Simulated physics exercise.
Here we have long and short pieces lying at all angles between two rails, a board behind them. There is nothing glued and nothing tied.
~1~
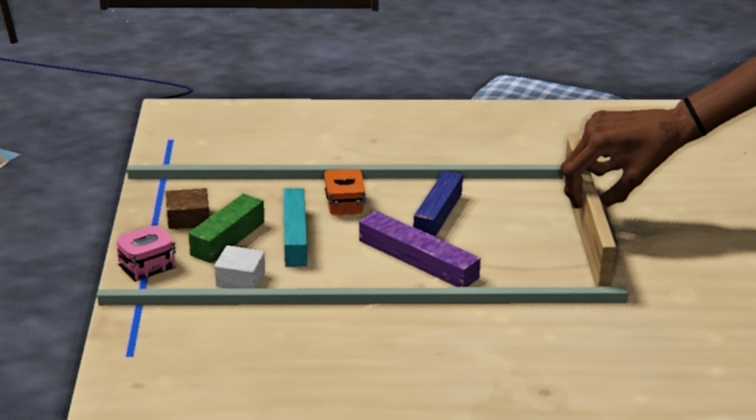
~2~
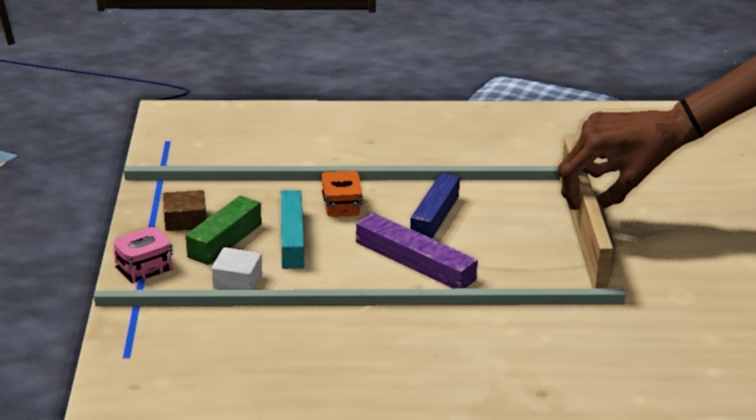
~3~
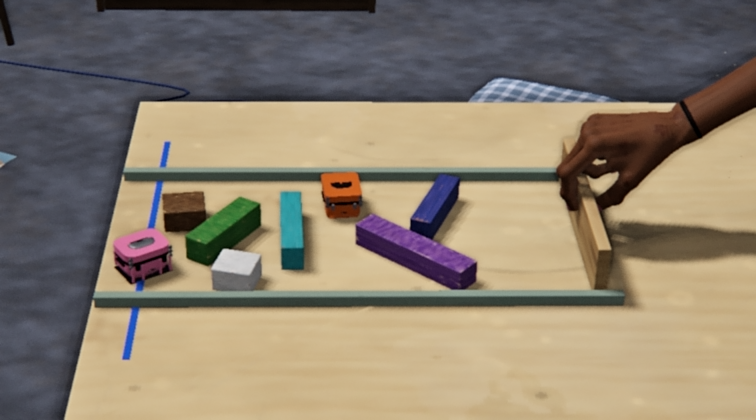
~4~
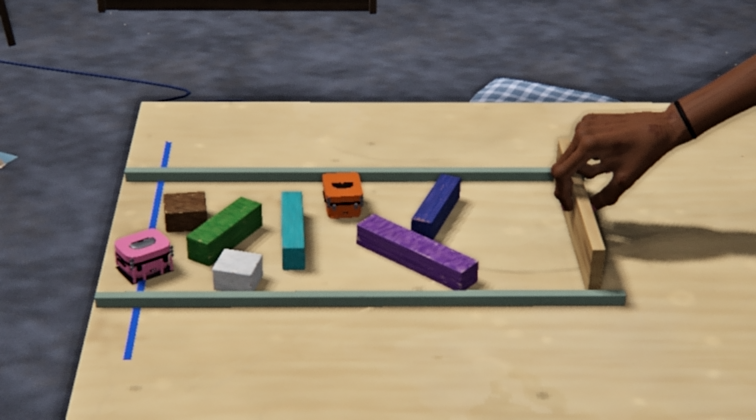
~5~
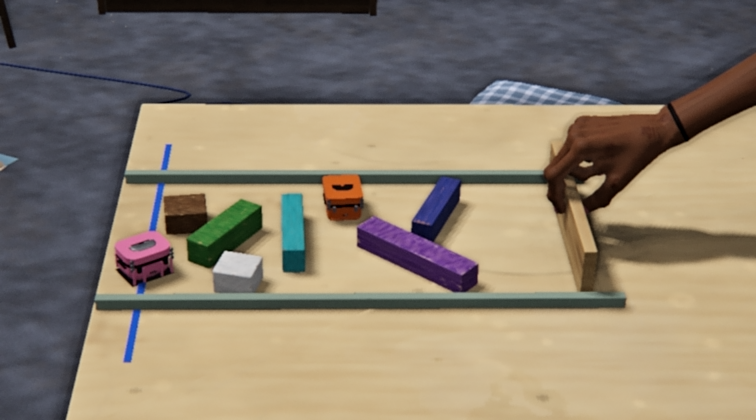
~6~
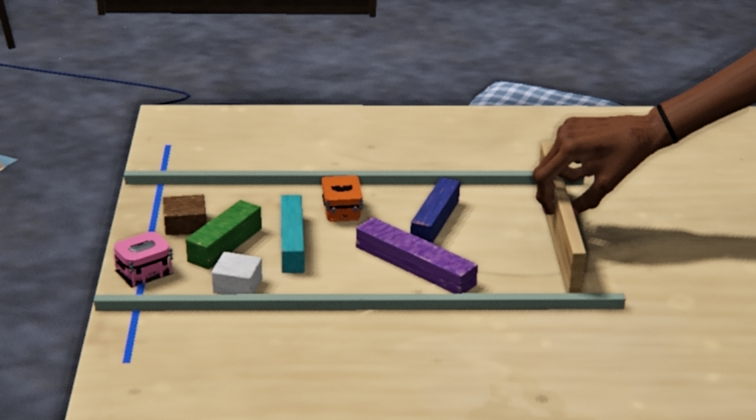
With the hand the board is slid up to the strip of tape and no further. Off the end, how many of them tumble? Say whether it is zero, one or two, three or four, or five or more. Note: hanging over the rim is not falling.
I would say five or more.
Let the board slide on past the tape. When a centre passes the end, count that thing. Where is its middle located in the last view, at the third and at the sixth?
Near (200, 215) first, near (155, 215) second.
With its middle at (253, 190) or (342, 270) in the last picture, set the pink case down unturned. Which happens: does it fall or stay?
It ends up down from the first place and ends up down from the second.
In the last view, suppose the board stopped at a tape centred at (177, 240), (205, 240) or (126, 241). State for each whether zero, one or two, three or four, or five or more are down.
In order of the places: Three to four; either one or two; at least five.
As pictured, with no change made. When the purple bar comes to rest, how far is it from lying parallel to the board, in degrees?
I'd estimate about 15 degrees.
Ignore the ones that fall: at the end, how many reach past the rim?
I get 2.
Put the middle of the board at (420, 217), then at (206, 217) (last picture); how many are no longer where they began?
Moved so far: 2, later 8.
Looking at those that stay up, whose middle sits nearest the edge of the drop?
The orange case finishes closest.
A little later, none off yet; pink case at rest near (143, 259); brown block at rest near (185, 215); green bar at rest near (225, 234).
Next, none off yet; pink case at rest near (143, 259); brown block shifted about its own width near (157, 214); green bar shifted a little near (190, 236).
When it is over, the number that fall off is five or more; down, turquoise bar, white block, green bar, brown block and pink case.
